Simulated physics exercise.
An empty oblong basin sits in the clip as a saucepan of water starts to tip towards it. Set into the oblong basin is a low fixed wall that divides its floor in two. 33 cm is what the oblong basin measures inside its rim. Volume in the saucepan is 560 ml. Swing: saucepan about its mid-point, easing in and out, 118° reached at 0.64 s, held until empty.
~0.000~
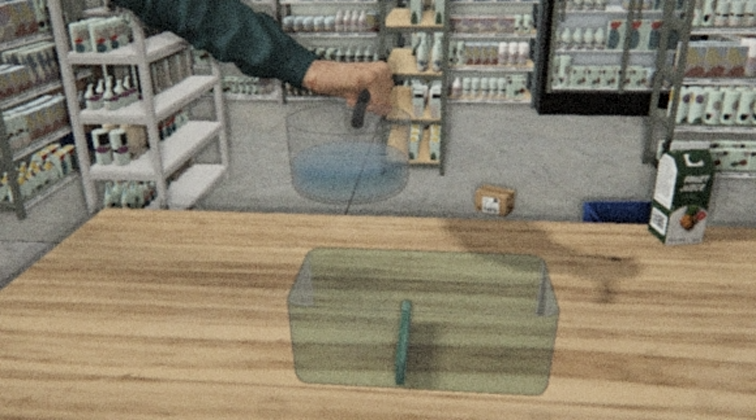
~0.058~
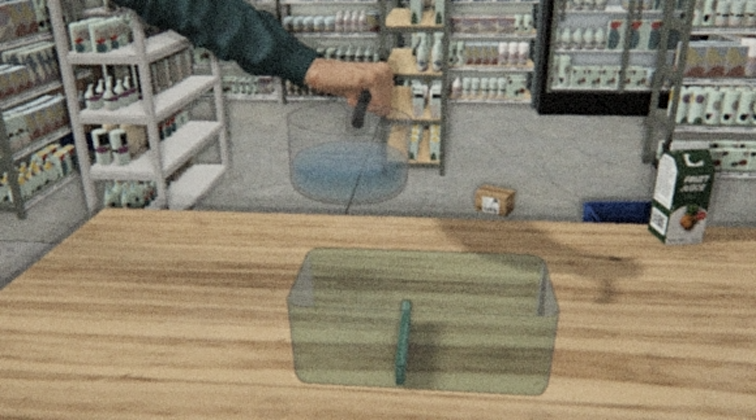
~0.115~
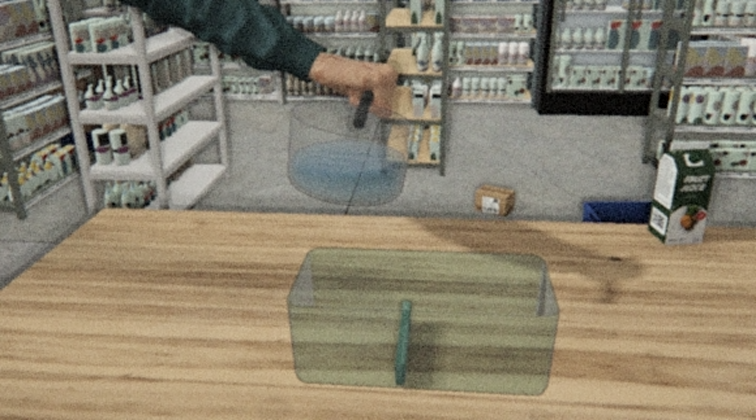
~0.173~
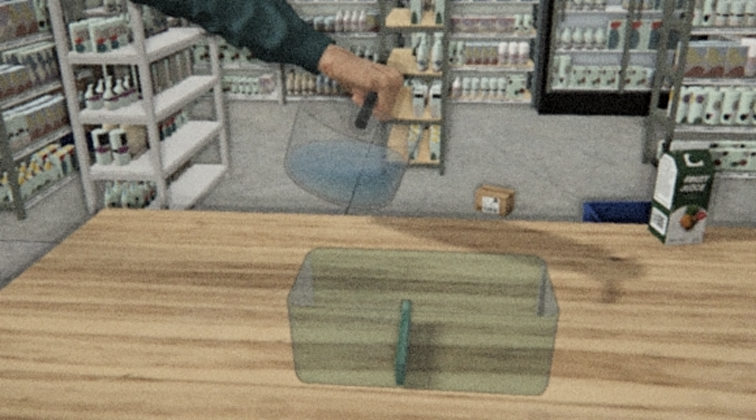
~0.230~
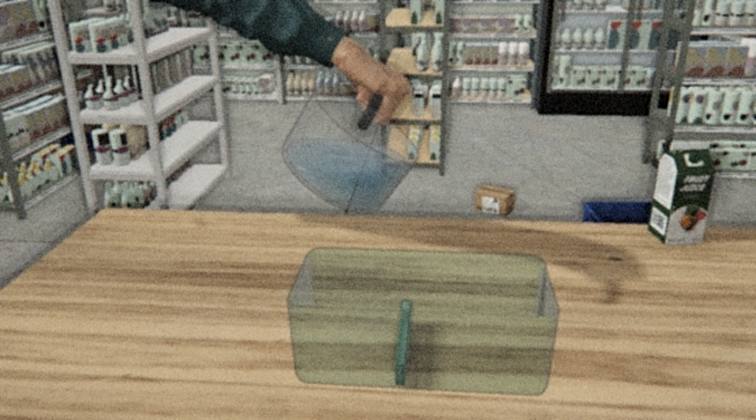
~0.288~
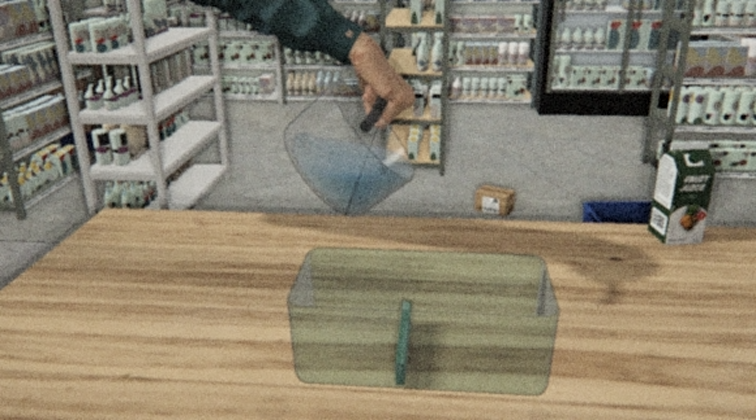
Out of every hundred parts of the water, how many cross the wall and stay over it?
About 83 in every hundred.
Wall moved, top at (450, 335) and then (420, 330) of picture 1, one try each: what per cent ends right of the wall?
25 per cent first, 60 per cent second.
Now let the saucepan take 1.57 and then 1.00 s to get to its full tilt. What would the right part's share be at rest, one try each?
95 then 90 %.
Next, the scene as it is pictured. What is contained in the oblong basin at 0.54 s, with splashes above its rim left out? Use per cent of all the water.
Near 32 in a hundred.
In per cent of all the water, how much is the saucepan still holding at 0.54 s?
Roughly 22 per cent.
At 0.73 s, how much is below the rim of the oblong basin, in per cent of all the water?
That comes to about 84 percent.
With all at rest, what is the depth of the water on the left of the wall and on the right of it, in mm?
Left roughly 4 mm; right roughly 16 mm.
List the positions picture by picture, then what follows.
In the first frame, it leans 0°; its right rim is at (410, 120); the water meets the walls at (295, 155) and (407, 157); the oblong basin's rim runs from (299, 275) to (551, 285); the wall's top is at (404, 331).
In the second frame, it leans 2°; its right rim is at (411, 123); the water meets the walls at (295, 154) and (407, 157).
In the third frame, it leans 9°; its right rim is at (414, 130); the water meets the walls at (293, 153) and (407, 158).
In the fourth frame, it leans 20°; its right rim is at (417, 143); the water meets the walls at (290, 151) and (407, 160).
In the fifth frame, it leans 34°; its right rim is at (417, 159); the water meets the walls at (288, 143) and (409, 161).
In the sixth frame, it leans 50°; its right rim is at (413, 176); the water meets the walls at (294, 135) and (415, 166).
Then, 0.54 s in, the tilt is 112° and 22 per cent is still to pour, 0 is left of the wall and 32 right of it.
Then, 0.73 s in, the tilt is 118° and 3 per cent is still to pour, 14 is left of the wall and 71 right of it.
Then, 0.93 s in, the tilt is 118° and 0 per cent is still to pour, 14 is left of the wall and 82 right of it.
Then, 1.14 s in, the tilt is 118° and 0 per cent is still to pour, 14 is left of the wall and 83 right of it.
Finally, 14 per cent lies left of the wall, 83 right of it and 3 outside.
